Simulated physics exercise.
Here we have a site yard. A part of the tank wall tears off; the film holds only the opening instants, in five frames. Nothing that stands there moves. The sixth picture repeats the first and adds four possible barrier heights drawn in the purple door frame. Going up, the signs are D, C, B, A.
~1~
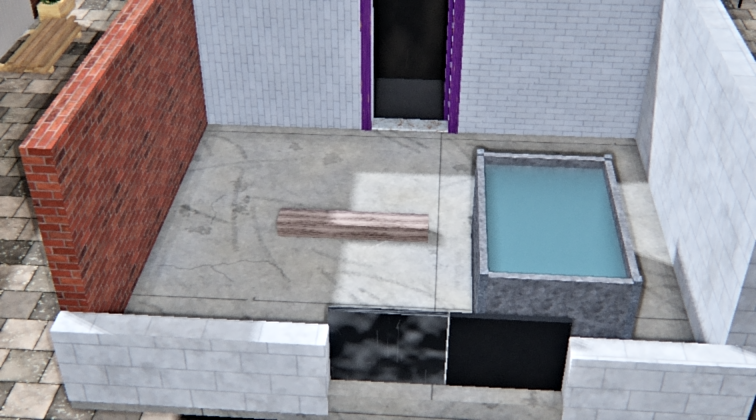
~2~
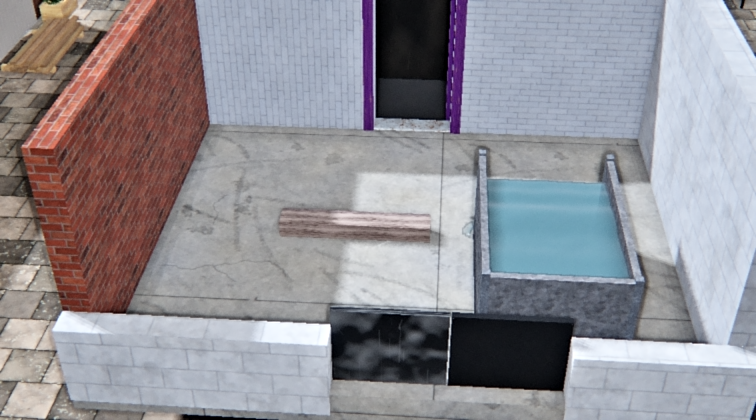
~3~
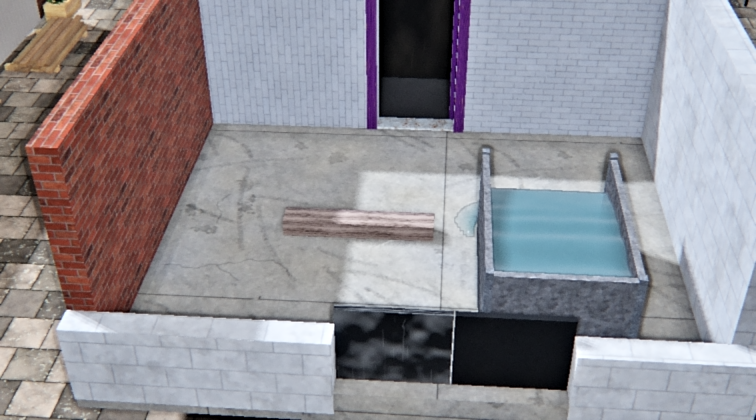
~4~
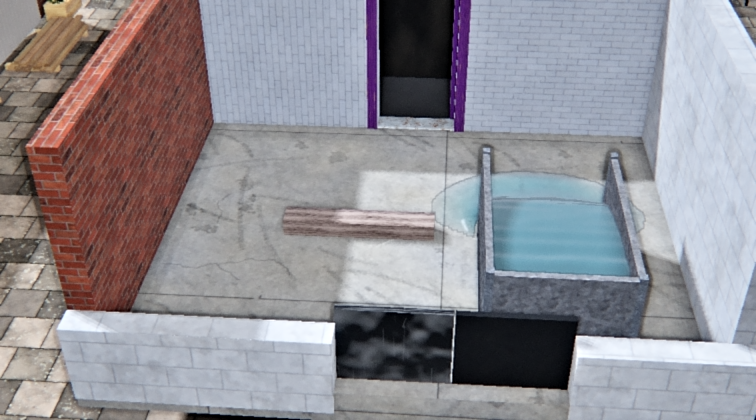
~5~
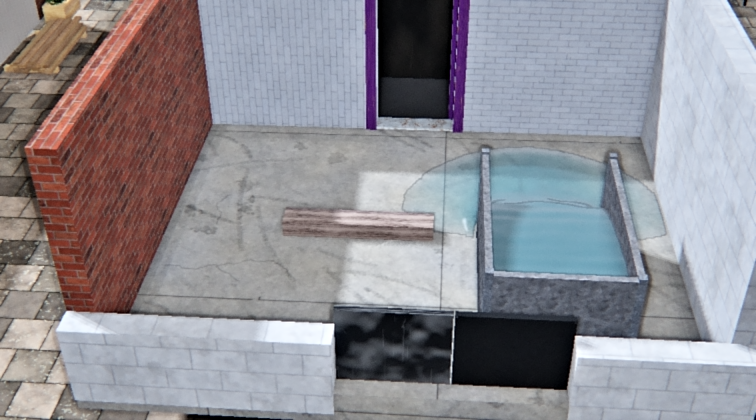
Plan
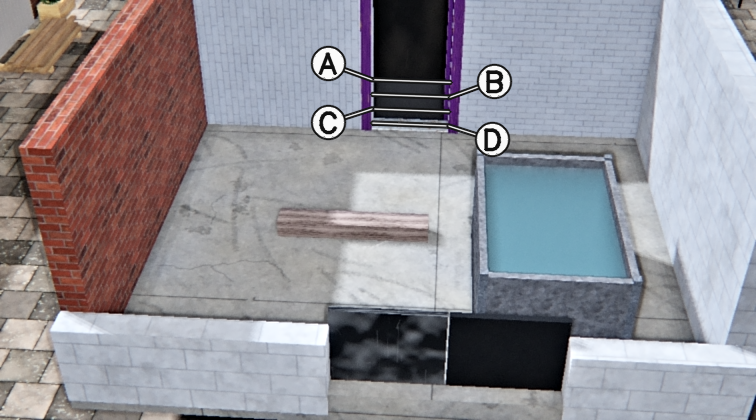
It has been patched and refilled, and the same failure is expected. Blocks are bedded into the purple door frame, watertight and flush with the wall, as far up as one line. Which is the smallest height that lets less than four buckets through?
Take C.
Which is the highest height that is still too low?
Height D.
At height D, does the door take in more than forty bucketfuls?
No.
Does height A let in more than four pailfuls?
No, not at all.
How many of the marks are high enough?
Three of the four.
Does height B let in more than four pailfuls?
No.
In white, A at (411, 81); B at (410, 95); C at (410, 110); D at (410, 124); from the bottom up D, C, B, A.
With A, nothing gets over.
With B, nothing gets over.
With C, a splash gets over, under a bucket.
With D, about 14 bucketfuls get in.
